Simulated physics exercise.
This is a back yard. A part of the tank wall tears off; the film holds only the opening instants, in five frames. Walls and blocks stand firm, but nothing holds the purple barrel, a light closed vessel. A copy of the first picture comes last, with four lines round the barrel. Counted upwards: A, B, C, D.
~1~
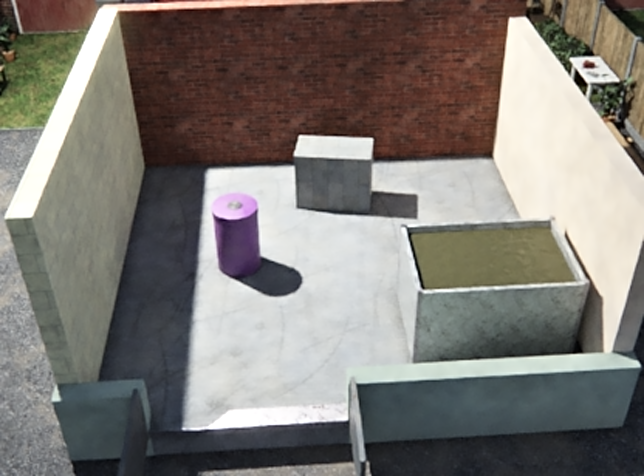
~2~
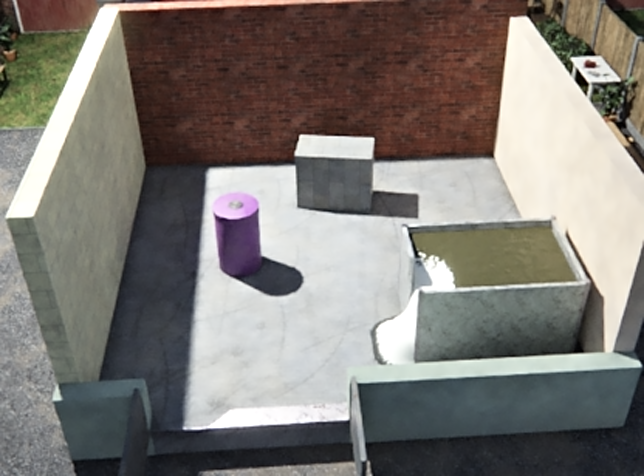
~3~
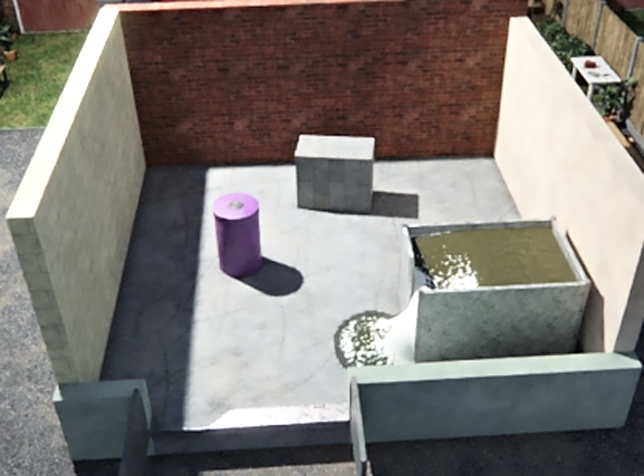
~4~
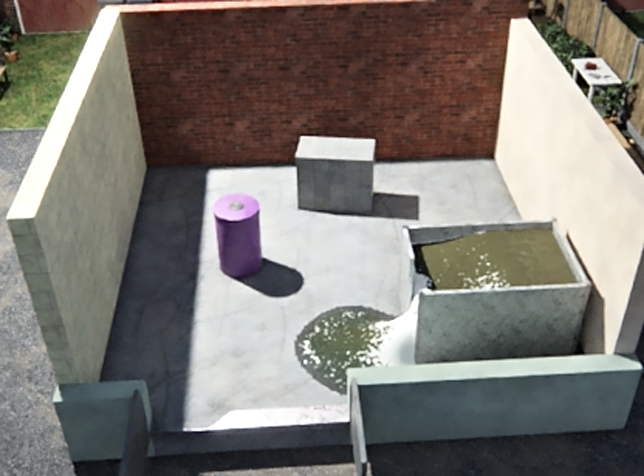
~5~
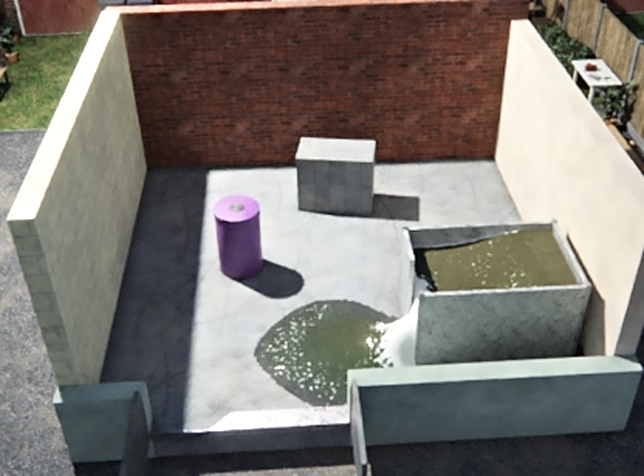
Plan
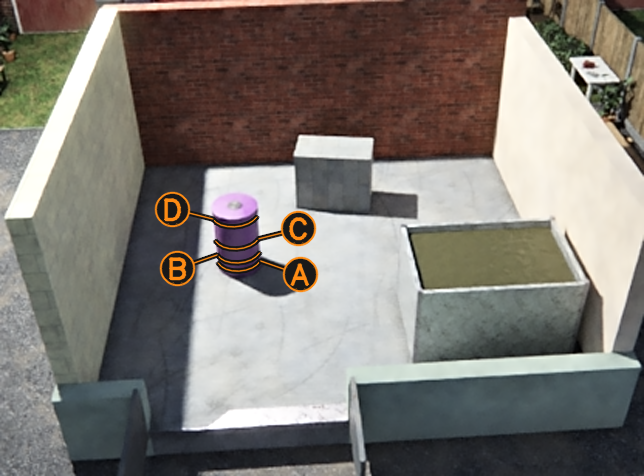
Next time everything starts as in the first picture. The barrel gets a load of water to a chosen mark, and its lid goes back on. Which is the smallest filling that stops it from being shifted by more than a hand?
Level A just does it.
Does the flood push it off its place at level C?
No, that is safe.
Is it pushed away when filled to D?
No.
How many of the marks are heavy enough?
All four.
On the marked copy, A at (238, 271); B at (238, 262); C at (236, 248); D at (234, 226); from the bottom up A, B, C, D.
Choosing A, it does not move.
Choosing B, it does not move.
Choosing C, it does not move.
Choosing D, it does not move.
